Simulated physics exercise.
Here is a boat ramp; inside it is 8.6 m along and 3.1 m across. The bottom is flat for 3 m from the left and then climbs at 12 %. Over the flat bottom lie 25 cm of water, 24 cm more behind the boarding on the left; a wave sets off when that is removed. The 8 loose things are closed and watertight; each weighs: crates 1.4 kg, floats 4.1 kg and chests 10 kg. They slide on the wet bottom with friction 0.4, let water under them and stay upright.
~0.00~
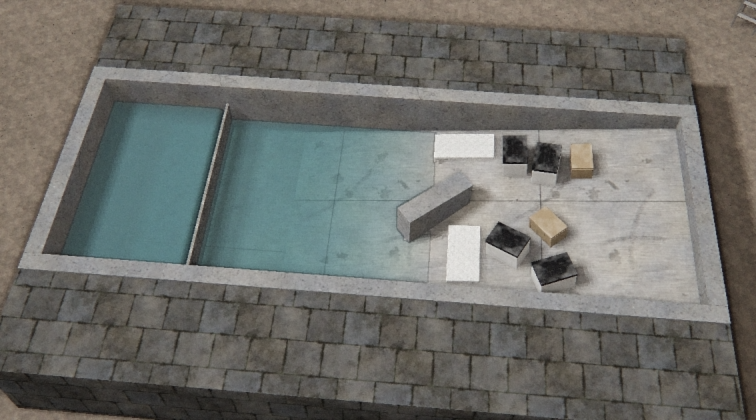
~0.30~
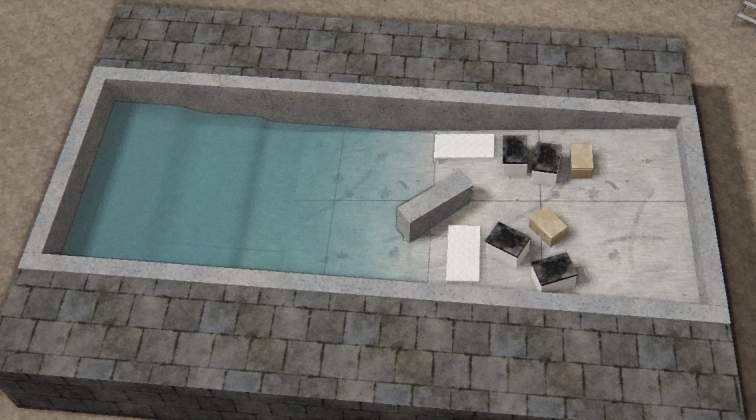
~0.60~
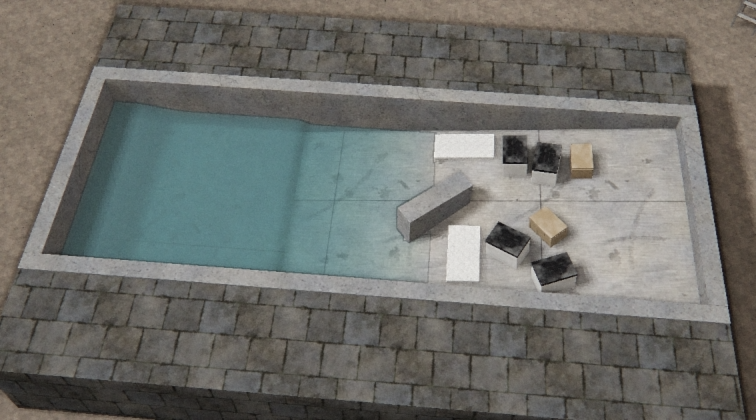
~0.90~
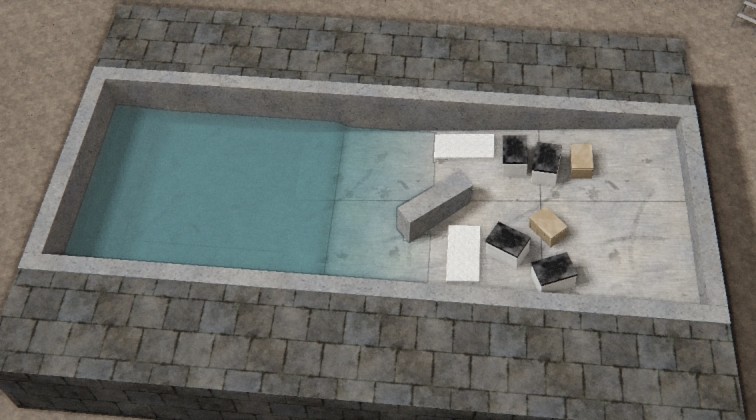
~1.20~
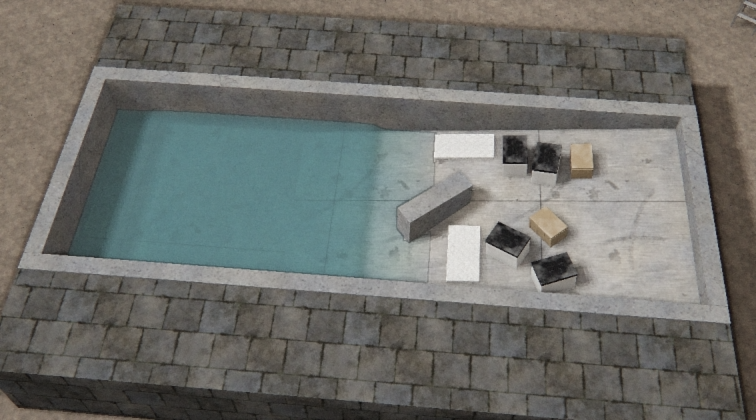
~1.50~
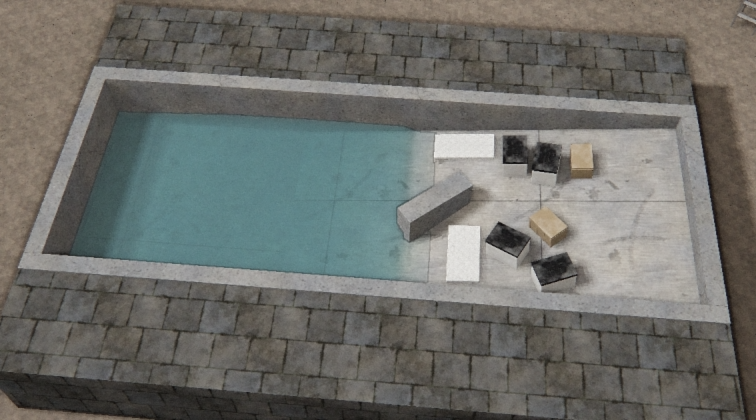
The clip opens on a stone-edged boat ramp with a thin gate standing in teal water at the left and assorted blocks lying on the pale slope. The gate disappears, and a low wave travels rightward through the water, reaching the long grey block's near end while every block stays still.
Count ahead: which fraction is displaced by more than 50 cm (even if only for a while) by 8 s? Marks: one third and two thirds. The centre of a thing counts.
It is two thirds or more.
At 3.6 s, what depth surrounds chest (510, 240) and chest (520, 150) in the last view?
Roughly 6 and 9 cm.
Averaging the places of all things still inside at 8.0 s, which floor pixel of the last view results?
Near (405, 221).
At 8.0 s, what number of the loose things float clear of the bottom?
I count 5.
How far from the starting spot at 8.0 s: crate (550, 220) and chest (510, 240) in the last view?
In turn: 300 cm, 200 cm.
After 2.1 s 0 of 8 are over 50 cm from their spots; 0 afloat.
After 3.6 s 0 of 8 are over 50 cm from their spots; 4 afloat.
After 5.6 s 5 of 8 are over 50 cm from their spots; 6 afloat.
After 8.0 s 6 of 8 are over 50 cm from their spots, and 6 have been at some point; 5 afloat.
